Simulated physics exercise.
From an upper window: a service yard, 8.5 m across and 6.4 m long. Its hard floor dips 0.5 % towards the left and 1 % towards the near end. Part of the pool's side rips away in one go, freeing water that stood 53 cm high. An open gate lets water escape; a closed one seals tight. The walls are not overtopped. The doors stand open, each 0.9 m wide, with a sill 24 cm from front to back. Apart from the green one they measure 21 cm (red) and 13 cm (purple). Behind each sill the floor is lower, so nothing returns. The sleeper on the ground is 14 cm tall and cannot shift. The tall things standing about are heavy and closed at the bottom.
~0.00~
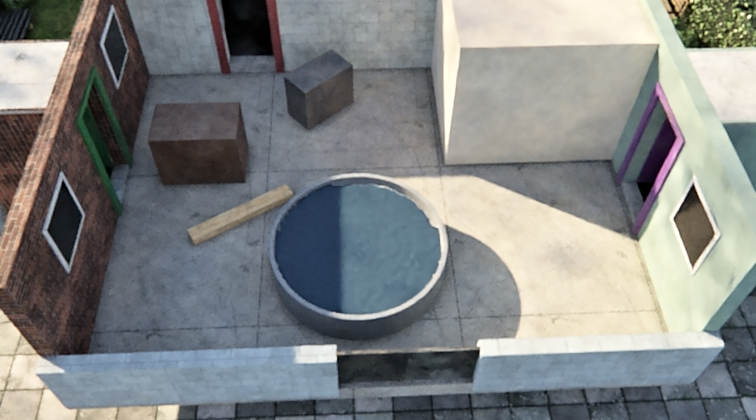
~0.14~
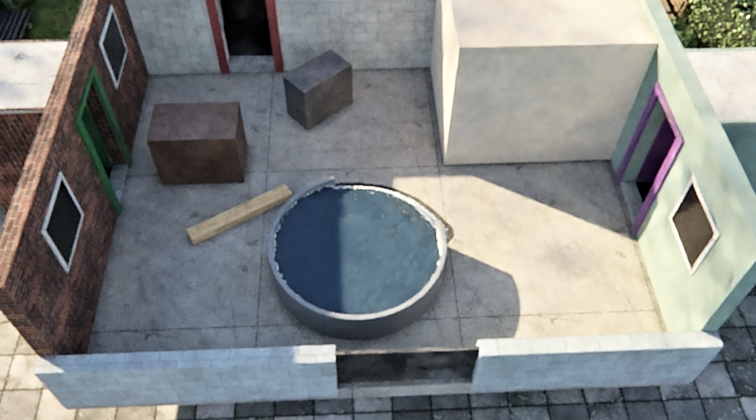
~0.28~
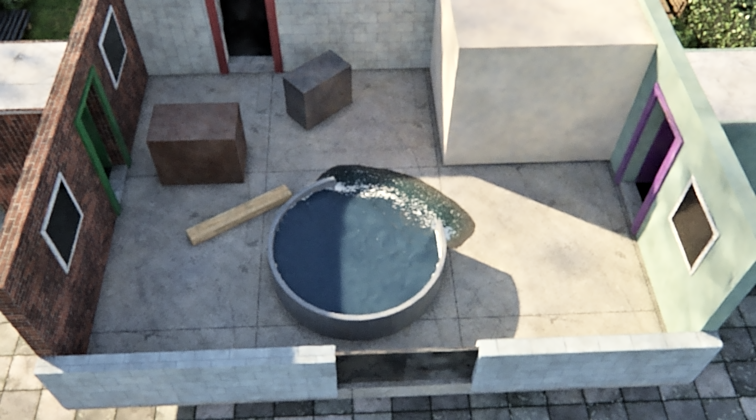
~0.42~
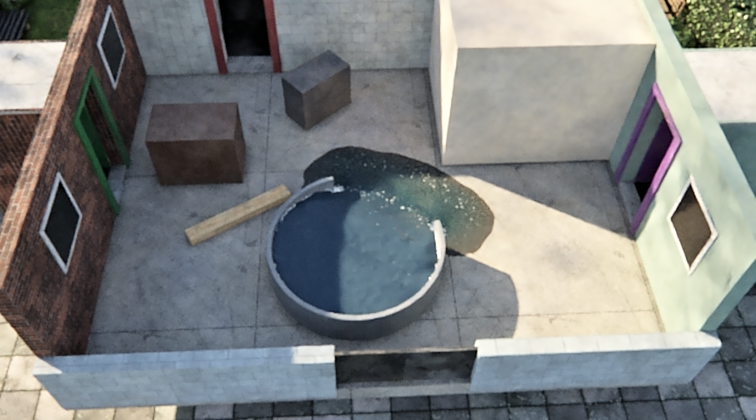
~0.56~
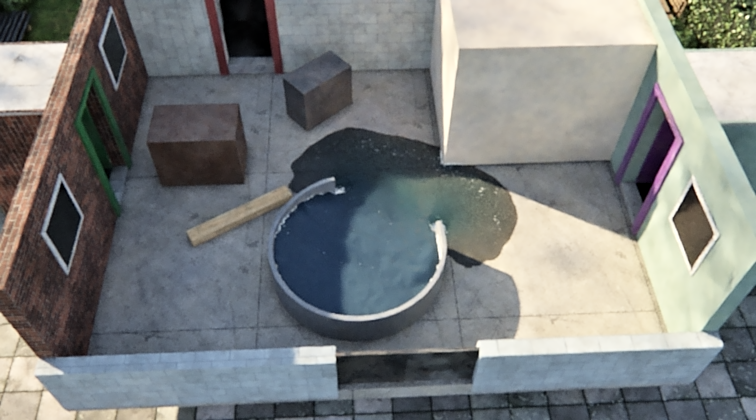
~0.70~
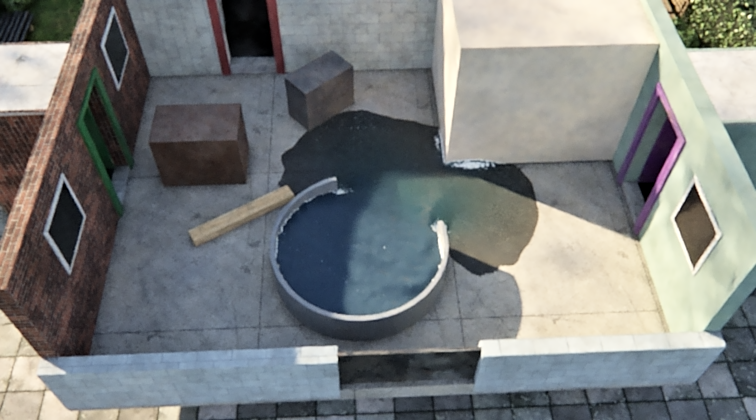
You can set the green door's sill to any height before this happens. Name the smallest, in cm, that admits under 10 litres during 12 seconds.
At least 6 cm or so.
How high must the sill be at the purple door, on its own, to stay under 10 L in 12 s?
About 18 cm at purple.
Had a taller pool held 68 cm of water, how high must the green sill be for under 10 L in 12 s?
Then roughly 8.5 cm.
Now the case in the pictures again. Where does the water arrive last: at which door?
Last comes the green one.
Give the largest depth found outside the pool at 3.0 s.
Up to some 32 cm.
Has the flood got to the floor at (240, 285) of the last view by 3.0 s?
It is dry.
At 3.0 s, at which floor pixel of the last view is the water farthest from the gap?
Around (678, 359).
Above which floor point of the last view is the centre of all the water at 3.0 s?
Around (410, 183).
After 1.4 s water covers 30 % of the floor, deepest (28 cm) near (450, 167); it has not reached the green door.
After 3.0 s water covers 40 % of the floor, deepest (32 cm) near (409, 78); it has not reached the green door.
After 12.0 s water covers 100 % of the floor, deepest (12 cm) near (136, 383); 6 cm at the green door, 1 litre in over its 9 cm sill.
At the green door as built, the water arrived by 4.8 s and peaked near 9 cm at 9.8 s.
With a sill of 5 cm, 19 litres would have come in within the 12 s; with 7 cm, 6 litres. So under 10 litres takes about 6 cm.
